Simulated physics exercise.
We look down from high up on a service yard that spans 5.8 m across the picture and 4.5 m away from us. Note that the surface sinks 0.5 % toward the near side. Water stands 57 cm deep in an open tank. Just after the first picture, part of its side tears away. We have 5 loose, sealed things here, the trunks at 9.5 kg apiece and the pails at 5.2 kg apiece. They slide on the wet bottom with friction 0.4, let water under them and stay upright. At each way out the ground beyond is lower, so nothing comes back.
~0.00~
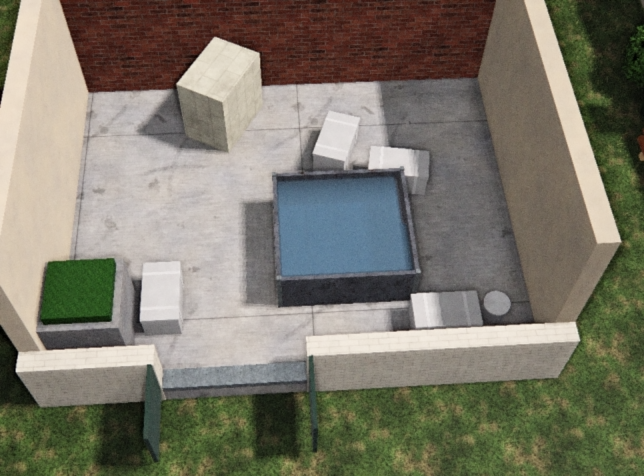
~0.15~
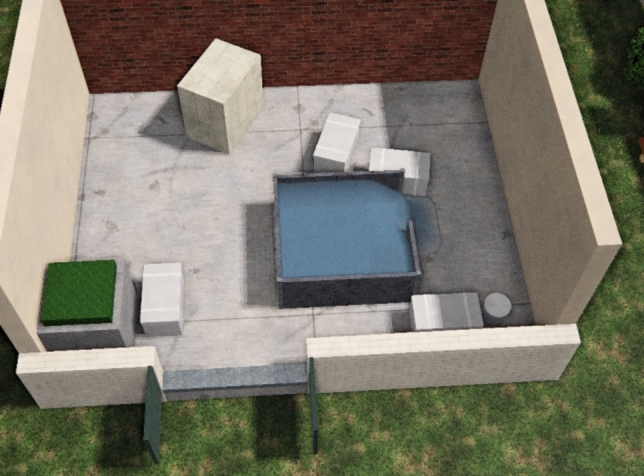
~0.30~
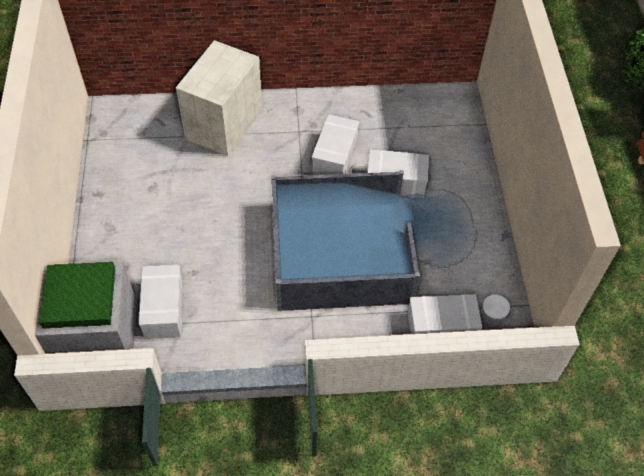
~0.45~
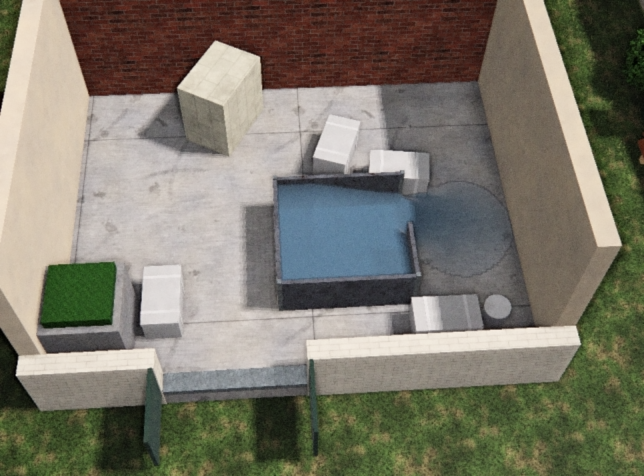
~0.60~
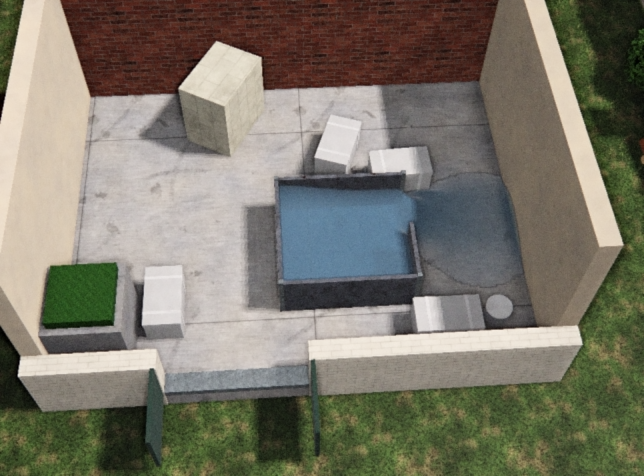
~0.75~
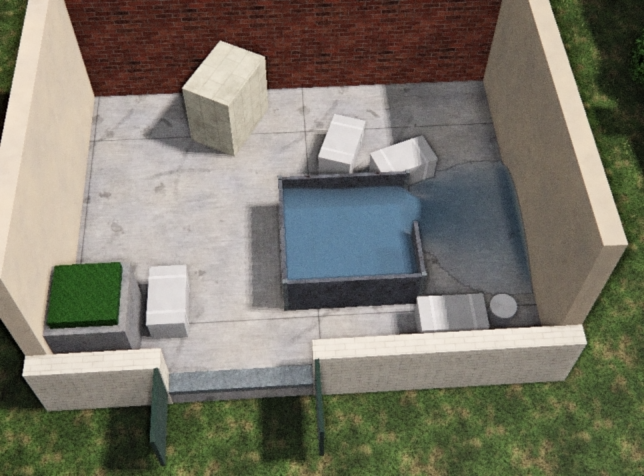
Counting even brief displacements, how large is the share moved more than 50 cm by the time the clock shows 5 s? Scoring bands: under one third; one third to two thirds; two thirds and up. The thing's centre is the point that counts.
I predict the proportion will fall in the middle band.
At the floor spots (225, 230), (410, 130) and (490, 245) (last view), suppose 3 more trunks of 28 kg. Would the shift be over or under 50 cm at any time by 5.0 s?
In turn: Less, over, past it.
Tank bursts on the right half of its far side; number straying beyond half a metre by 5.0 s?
Then the count would be 2.
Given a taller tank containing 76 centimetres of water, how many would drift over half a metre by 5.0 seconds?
That would give 3.
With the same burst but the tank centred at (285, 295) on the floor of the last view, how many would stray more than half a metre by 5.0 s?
Then the count would be 3.
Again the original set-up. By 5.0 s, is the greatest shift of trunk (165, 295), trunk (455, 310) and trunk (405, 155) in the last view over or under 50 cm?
Result, in order: Undershooting / overshooting / undershooting.
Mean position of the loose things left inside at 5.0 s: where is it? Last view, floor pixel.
Somewhere near (262, 264).
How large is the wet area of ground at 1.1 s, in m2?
At that time the wet patch spans about 5.5 m2.
After 1.1 s 0 of 5 are over 50 cm from their spots; 0 afloat.
After 2.2 s 0 of 5 are over 50 cm from their spots; 1 afloat.
After 3.5 s 2 of 5 are over 50 cm from their spots; 2 afloat.
After 5.0 s 2 of 5 are over 50 cm from their spots, and 2 have been at some point; 1 afloat.
